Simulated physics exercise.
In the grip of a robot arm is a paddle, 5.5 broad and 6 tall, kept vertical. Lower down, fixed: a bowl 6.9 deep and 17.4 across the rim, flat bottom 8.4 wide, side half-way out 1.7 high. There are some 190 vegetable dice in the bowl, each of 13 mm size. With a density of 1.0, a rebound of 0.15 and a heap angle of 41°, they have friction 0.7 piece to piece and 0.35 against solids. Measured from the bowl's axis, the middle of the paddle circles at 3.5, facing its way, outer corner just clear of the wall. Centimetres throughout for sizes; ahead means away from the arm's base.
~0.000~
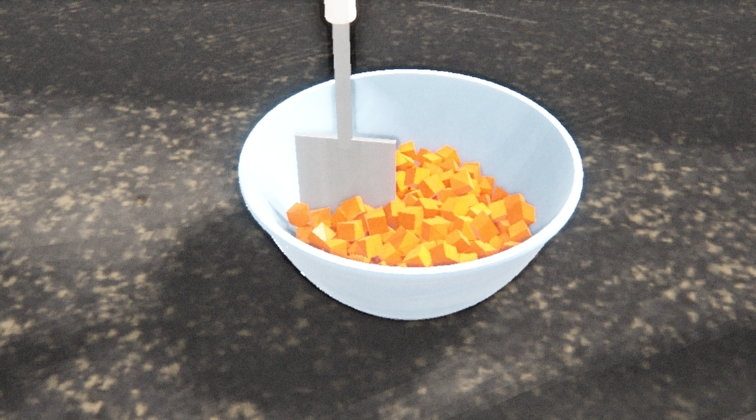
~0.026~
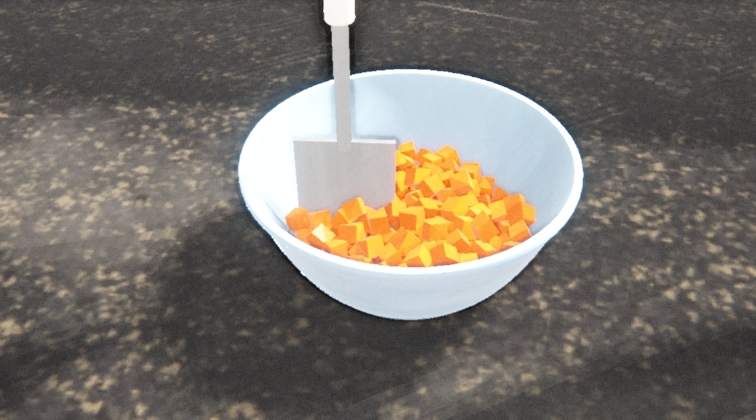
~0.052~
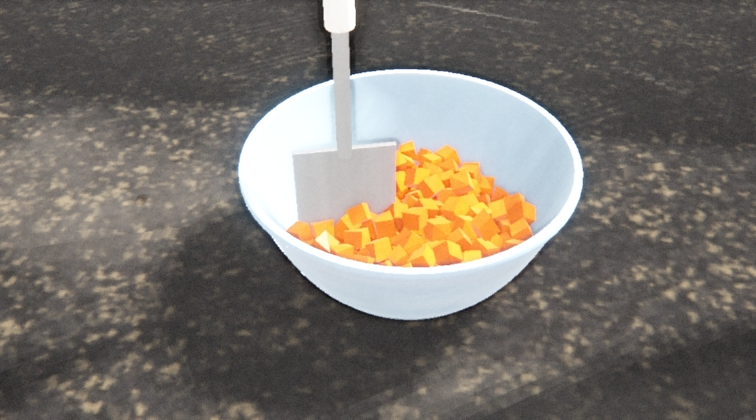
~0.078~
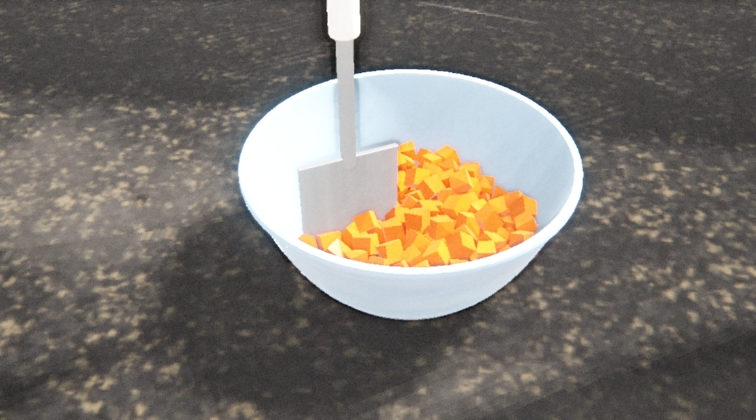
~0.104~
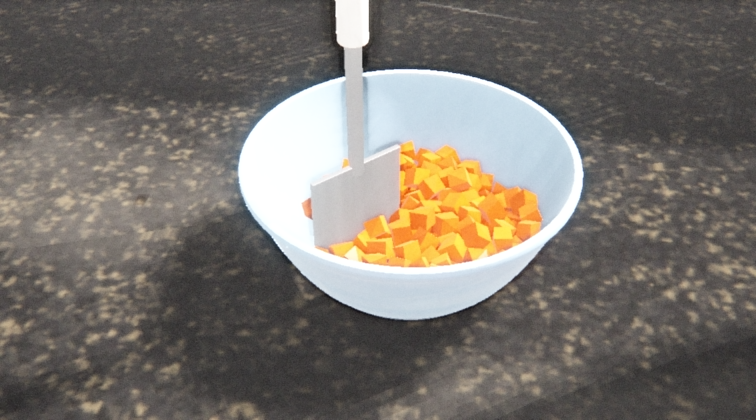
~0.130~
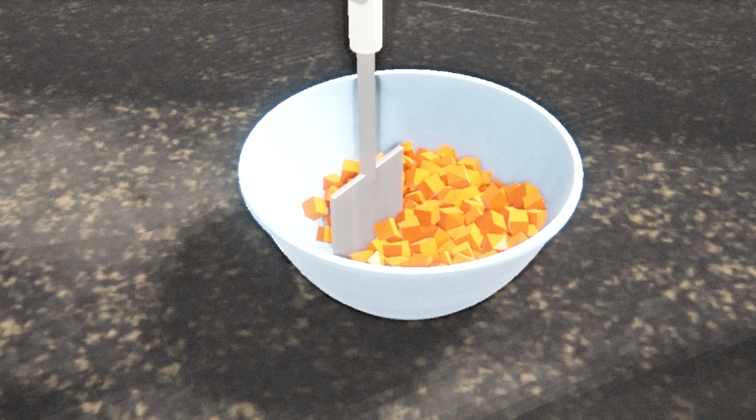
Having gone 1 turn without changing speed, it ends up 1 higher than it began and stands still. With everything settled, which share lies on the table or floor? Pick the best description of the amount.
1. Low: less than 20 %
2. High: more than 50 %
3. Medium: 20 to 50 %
The answer is 1.
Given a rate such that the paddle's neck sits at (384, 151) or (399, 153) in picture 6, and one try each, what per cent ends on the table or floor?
So, roughly 15 percent the first time and 20 percent the second.
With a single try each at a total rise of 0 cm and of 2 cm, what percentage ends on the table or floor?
Close to 10 percent and close to 10 percent.
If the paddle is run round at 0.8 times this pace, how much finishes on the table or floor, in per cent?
I'd say about 10 %.
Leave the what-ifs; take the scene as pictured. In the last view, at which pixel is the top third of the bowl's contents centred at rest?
Near (342, 240).
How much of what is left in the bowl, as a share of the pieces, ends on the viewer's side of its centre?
It comes to near 80 percent.
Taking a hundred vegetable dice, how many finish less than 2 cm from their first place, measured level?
I'd say something near 5 percent.
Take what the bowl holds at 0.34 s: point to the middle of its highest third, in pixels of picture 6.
Around (506, 147).
After 0.34 s, 175° round, highest piece 9 above the table; 183 in the bowl, 1 on the table or floor, 6 in flight or on the tool.
After 0.56 s, 291° round, highest piece 8 above the table; 169 in the bowl, 17 on the table or floor, 4 in flight or on the tool.
After 0.87 s, 0° round, highest piece 7 above the table; 168 in the bowl, 22 on the table or floor.
After 1.57 s, 0° round, highest piece 6 above the table; 168 in the bowl, 22 on the table or floor.
In the end, 168 in the bowl, 22 on the table or floor. That is 12 % on the table or floor.
